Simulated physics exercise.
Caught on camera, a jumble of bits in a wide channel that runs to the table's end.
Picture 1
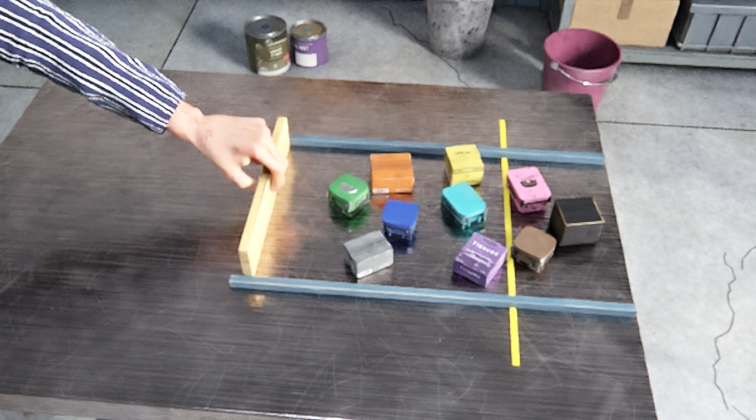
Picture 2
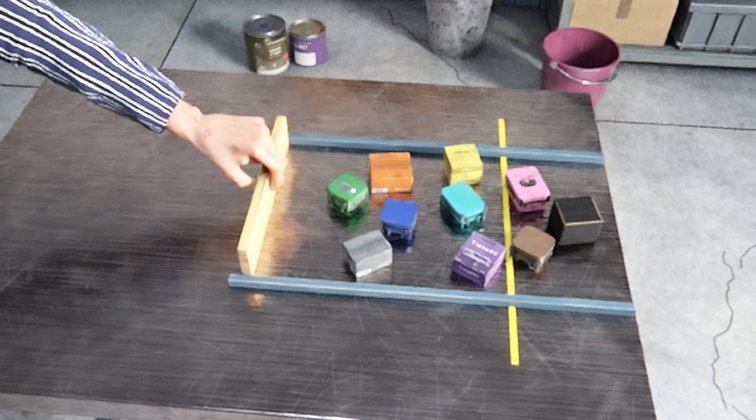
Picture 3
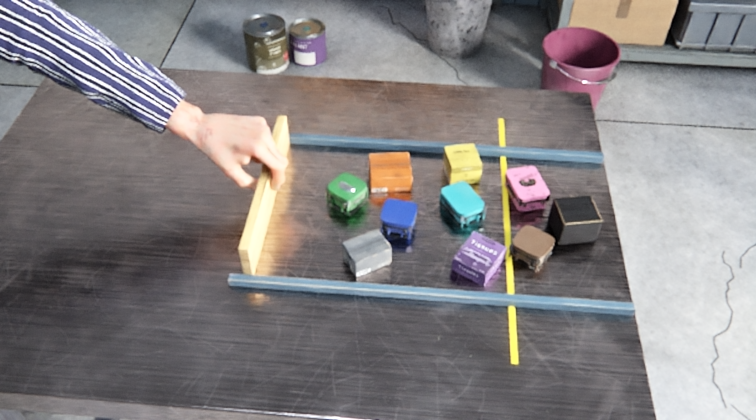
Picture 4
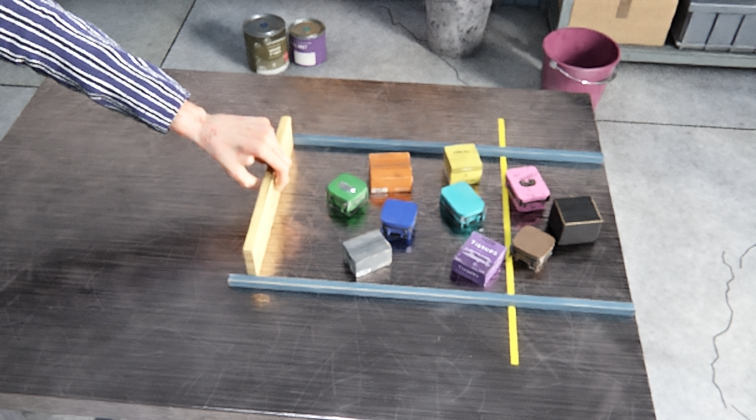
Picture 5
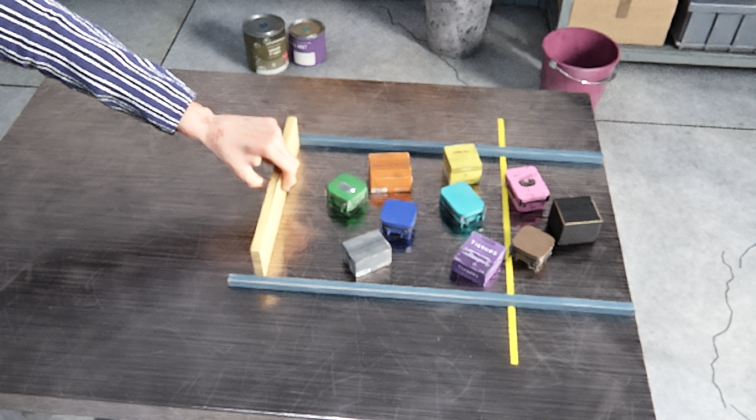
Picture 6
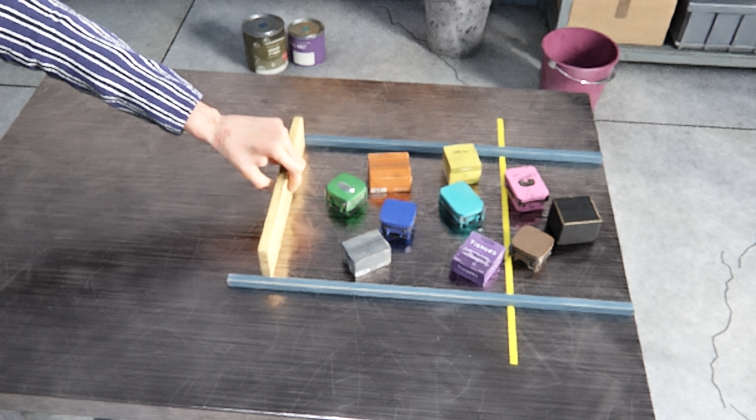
A hand in a striped sleeve holds a wooden board upright at the left end of a channel between two blue rails, then slides it a short way right toward the scattered coloured blocks. The blocks, some beyond a yellow strip, stay in place, with a gap still between them and the board.
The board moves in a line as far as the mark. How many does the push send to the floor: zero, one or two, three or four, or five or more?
Here the number that fall off is zero.
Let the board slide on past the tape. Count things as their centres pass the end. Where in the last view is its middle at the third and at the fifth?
Its middle is around (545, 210) and later (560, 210).
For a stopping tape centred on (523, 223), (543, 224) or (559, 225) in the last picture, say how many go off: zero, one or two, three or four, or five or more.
One after another: None at all; one to two; three to four.
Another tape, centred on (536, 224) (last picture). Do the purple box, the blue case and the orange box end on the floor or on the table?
The purple box holds on; the blue case is kept; the orange box is kept.
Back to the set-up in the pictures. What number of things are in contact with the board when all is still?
4 of them.
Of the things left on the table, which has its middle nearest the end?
The black block ends nearest.
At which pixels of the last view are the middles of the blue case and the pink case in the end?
First (524, 238), then (580, 192).
Soon after, none off yet; black block at rest near (574, 220); brown case at rest near (531, 248); pink case at rest near (525, 190).
After that, none off yet; black block moving near (576, 219); brown case displaced a little near (548, 245); pink case displaced about its own width near (556, 192).
In the end, the number that fall off is zero.
